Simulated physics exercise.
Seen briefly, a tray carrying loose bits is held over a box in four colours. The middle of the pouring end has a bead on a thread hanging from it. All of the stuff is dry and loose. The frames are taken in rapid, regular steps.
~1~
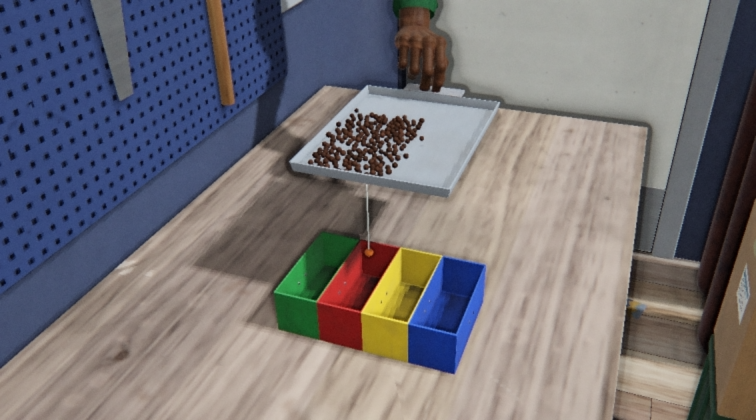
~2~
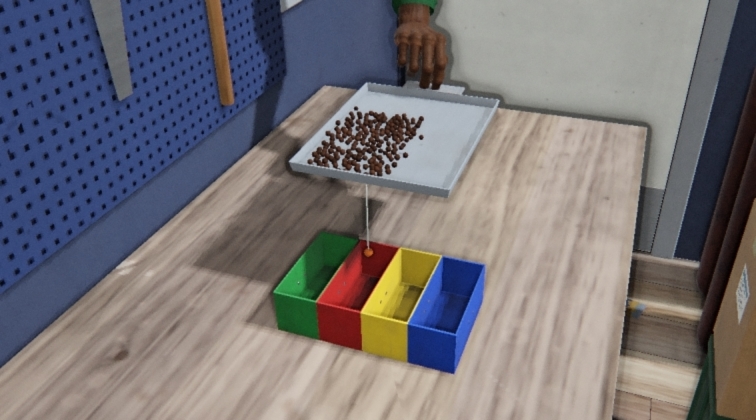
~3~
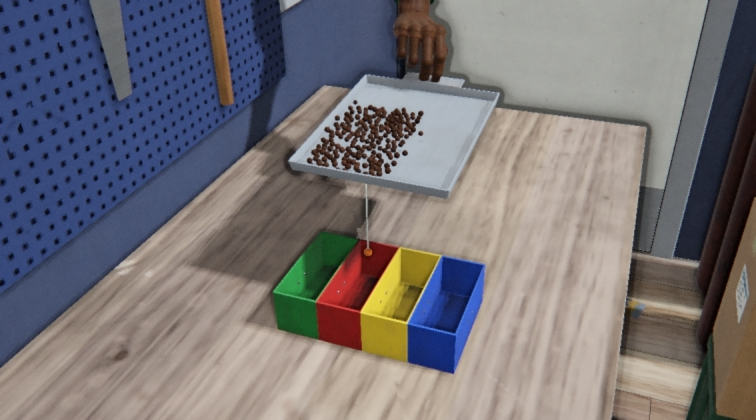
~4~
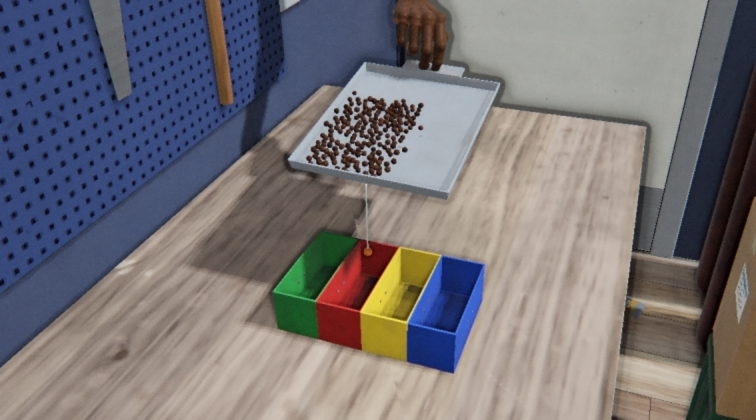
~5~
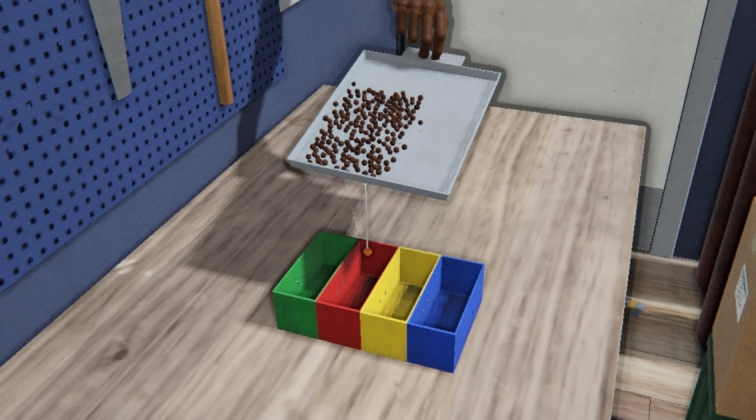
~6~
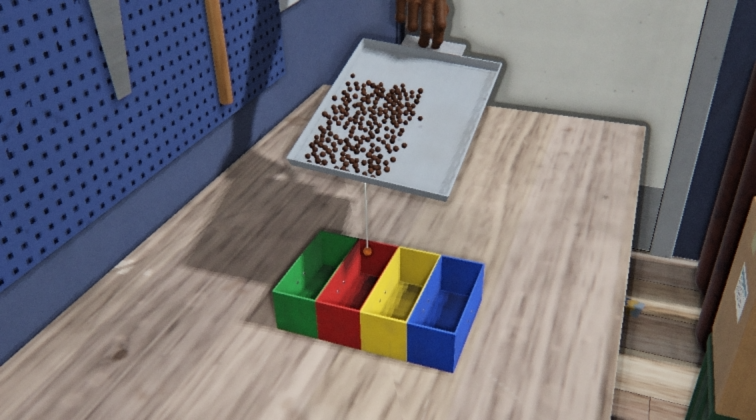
A hand raised the far end of a gray tray of small brown berries, steadily tilting it toward the viewer above a green, red, yellow and blue box, while the berries stayed bunched together.
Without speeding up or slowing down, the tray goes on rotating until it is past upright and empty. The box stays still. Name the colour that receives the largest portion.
Yellow.
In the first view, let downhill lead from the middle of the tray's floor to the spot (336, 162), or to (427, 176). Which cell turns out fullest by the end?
First: The cell in green, second: The yellow one.
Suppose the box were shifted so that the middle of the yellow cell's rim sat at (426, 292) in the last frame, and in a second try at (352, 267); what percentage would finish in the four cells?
100 and 70 in a hundred, in turn.
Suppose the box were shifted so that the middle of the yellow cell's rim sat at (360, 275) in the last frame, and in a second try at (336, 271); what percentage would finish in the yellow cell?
Close to 30 in a hundred first, close to 20 in a hundred second.
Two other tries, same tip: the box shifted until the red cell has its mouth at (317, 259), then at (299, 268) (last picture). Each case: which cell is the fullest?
Placing A: The blue cell / placing B: The blue one.
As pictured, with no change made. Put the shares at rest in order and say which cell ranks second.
It's the red cell that ends up second.
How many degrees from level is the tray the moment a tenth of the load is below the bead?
The angle is roughly 100° at that point.
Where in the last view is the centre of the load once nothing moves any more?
(388, 323).
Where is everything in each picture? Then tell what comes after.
The first picture shows corners of the pouring end near (293, 161) and (448, 187), level; middle of the load near (371, 141), allspice berries; bead on its thread near (369, 252); green cell near (297, 312); red cell near (340, 323); yellow cell near (385, 334); blue cell near (432, 345).
The second picture shows corners of the pouring end near (292, 161) and (448, 188), level; middle of the load near (371, 140).
The third picture shows corners of the pouring end near (292, 160) and (447, 189), tipped barely, lowest at the right corner; middle of the load near (370, 137).
The fourth picture shows corners of the pouring end near (291, 159) and (447, 190), tipped a little, lowest at the right corner; middle of the load near (370, 131).
The fifth picture shows corners of the pouring end near (291, 158) and (447, 192), tipped a little, lowest at the right corner; middle of the load near (369, 127).
The sixth picture shows corners of the pouring end near (290, 157) and (446, 194), tipped clearly, lowest at the right corner; middle of the load near (369, 123); green cell near (296, 311); red cell near (339, 322); yellow cell near (384, 333); blue cell near (431, 344).
Shortly afterwards, tray tipped steeply; all but a few on the tray; only a few in the red cell; only a few in the blue cell; only a few falling or outside the box.
Next, tray tipped right over; near two thirds on the tray; only a few in the blue cell; only a few in the yellow cell; only a few in the red cell; near a quarter falling or outside the box.
Some moments later, tray tipped past a quarter turn; near half in the yellow cell; near a quarter in the red cell; a little in the blue cell; a little in the green cell; only a few falling or outside the box.
In the end, tray tipped past a quarter turn; near half in the yellow cell; near a quarter in the red cell; a little in the blue cell; a little in the green cell; only a few outside the box.
